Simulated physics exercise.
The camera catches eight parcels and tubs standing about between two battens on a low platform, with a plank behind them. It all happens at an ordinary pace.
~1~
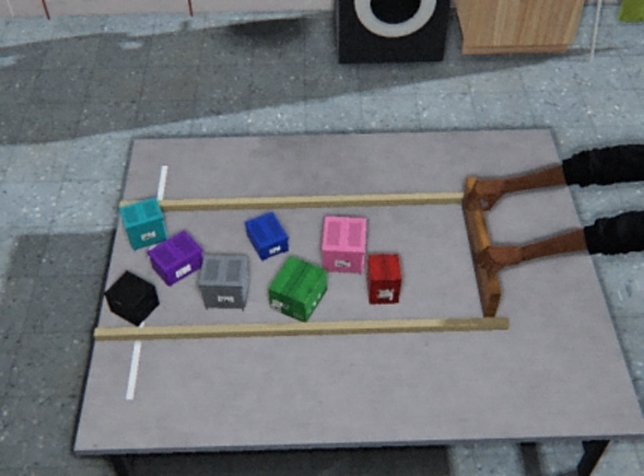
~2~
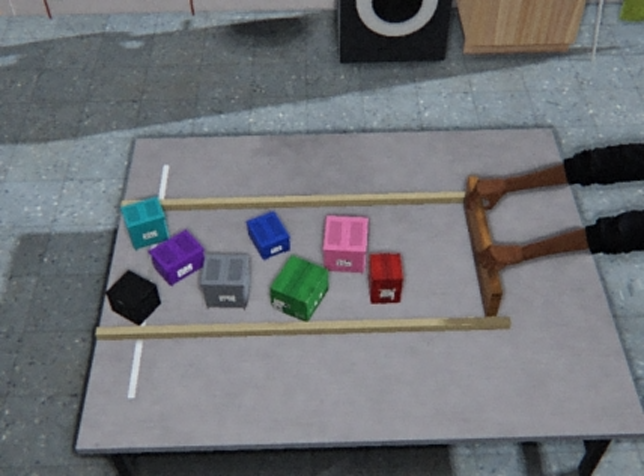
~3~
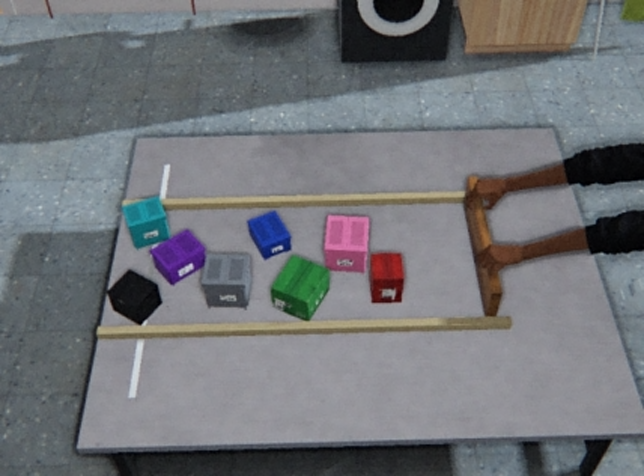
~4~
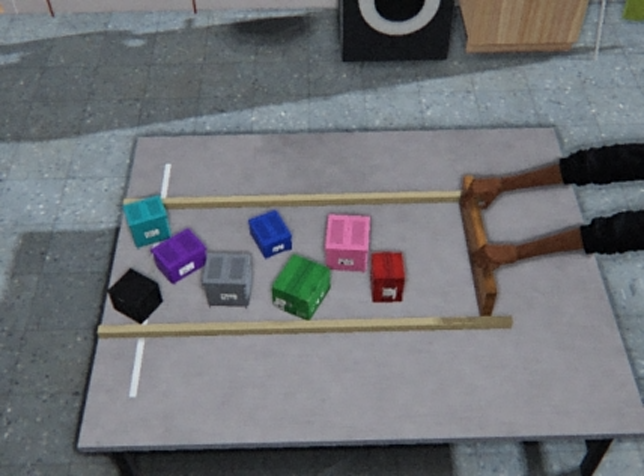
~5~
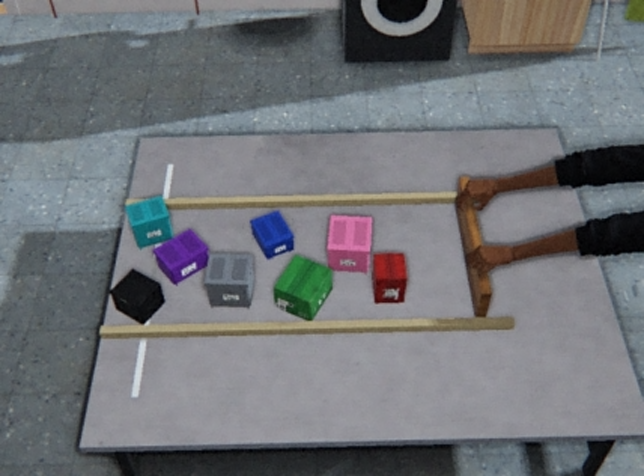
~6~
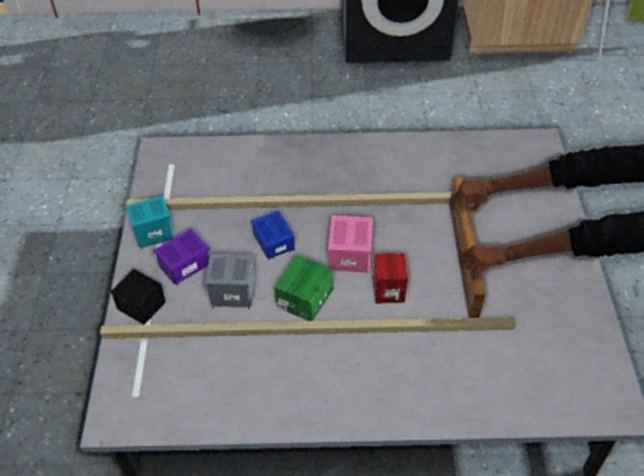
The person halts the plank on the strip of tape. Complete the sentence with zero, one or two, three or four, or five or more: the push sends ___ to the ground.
The push sends five or more to the ground.
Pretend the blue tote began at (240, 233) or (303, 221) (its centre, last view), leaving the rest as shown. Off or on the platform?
Going in order, the first time it is still up there and the second time it is still up there.
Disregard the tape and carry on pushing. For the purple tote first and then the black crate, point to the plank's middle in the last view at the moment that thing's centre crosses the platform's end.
At (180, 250) for the purple tote; at (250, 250) for the black crate.
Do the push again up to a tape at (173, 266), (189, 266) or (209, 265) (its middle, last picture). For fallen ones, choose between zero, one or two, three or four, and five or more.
Place one: 3 or 4; place two: One or two; place three: Just one or two.
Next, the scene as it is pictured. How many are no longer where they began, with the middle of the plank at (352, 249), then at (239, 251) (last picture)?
Counts: 3 / 7.
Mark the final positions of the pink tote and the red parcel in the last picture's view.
About (132, 252), and about (132, 284).
Soon after, none off yet; black crate at rest near (139, 297); turquoise tote at rest near (151, 223); purple tote at rest near (183, 258).
After that, none off yet; black crate at rest near (139, 297); turquoise tote at rest near (151, 223); purple tote moving near (182, 257).
And then, one off so far; black crate on its way down near (77, 347); turquoise tote at rest near (151, 223); purple tote displaced about its own width near (146, 254).
In the end, the number that fall off is five or more; gone, green parcel, grey tote, purple tote, turquoise tote and black crate.
